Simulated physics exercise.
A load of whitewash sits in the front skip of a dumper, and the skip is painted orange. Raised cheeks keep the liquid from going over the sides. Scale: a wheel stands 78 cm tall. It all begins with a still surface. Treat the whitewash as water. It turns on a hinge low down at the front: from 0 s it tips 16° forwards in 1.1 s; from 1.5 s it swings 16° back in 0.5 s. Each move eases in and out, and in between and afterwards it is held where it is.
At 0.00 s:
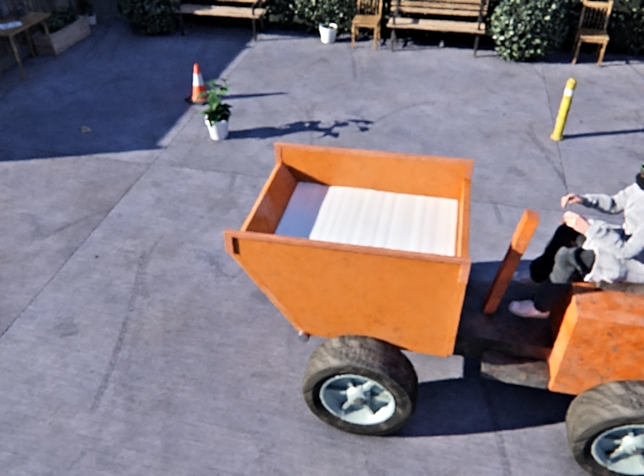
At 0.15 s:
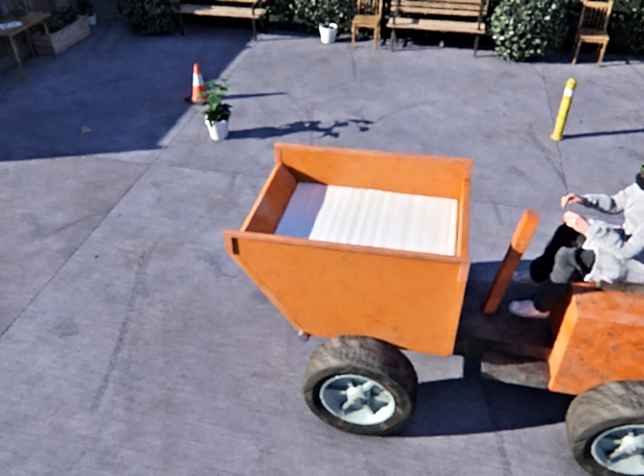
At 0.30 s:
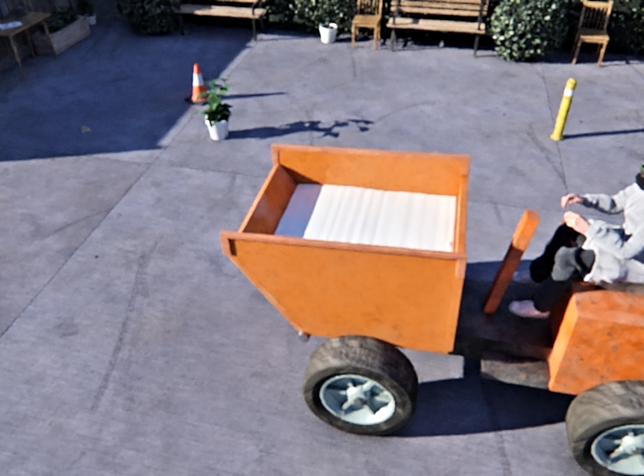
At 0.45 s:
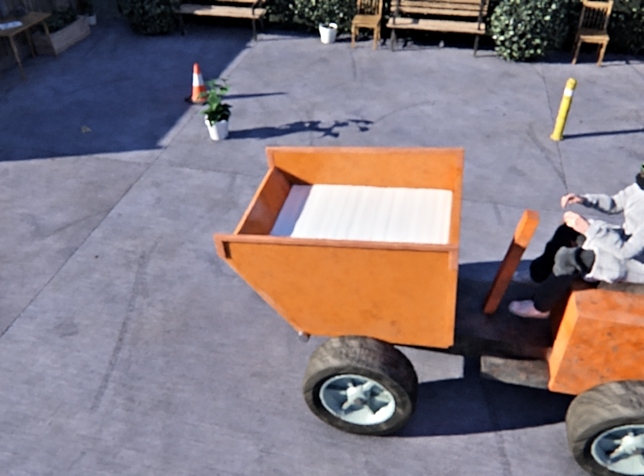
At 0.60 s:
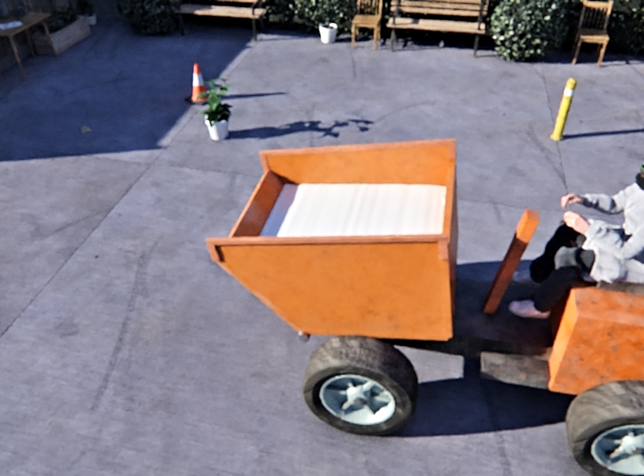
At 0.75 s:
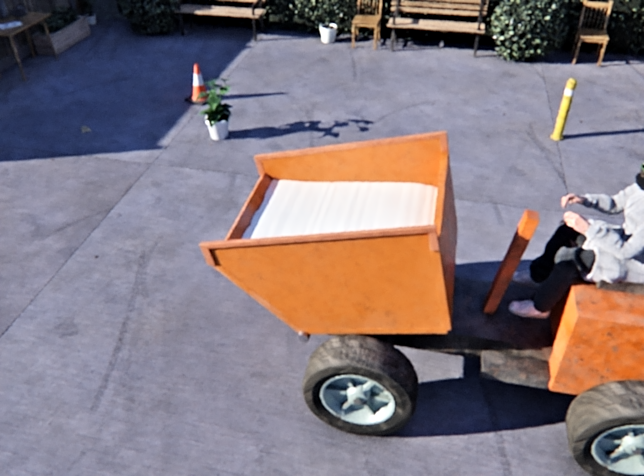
An orange dumper stood in a paved yard with a seated driver partly in view, and its front skip, holding something white, started level and then slowly tilted forwards to the left.
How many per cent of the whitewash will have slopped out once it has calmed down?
It loses close to 16 per cent.
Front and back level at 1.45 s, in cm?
About 48 cm in front and 18 cm behind.
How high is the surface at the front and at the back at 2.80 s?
About 40 cm in front and 38 cm behind.
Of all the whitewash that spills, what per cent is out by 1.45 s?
About 50 per cent.
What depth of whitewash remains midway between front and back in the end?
About 34 cm.
Then, 1.45 s in, the skip is at 16° forwards, the surface stands 18 cm at the back and 49 cm at the front; 8 per cent has gone, over the front.
Then, 2.15 s in, the surface stands 56 cm at the back and 37 cm at the front; 13 per cent has gone, over the front.
Then, 2.80 s in, the surface stands 39 cm at the back and 39 cm at the front; 13 per cent has gone, over the front.
Then, 4.89 s in, 16 per cent has gone, over the front, 88 of 548 litres.
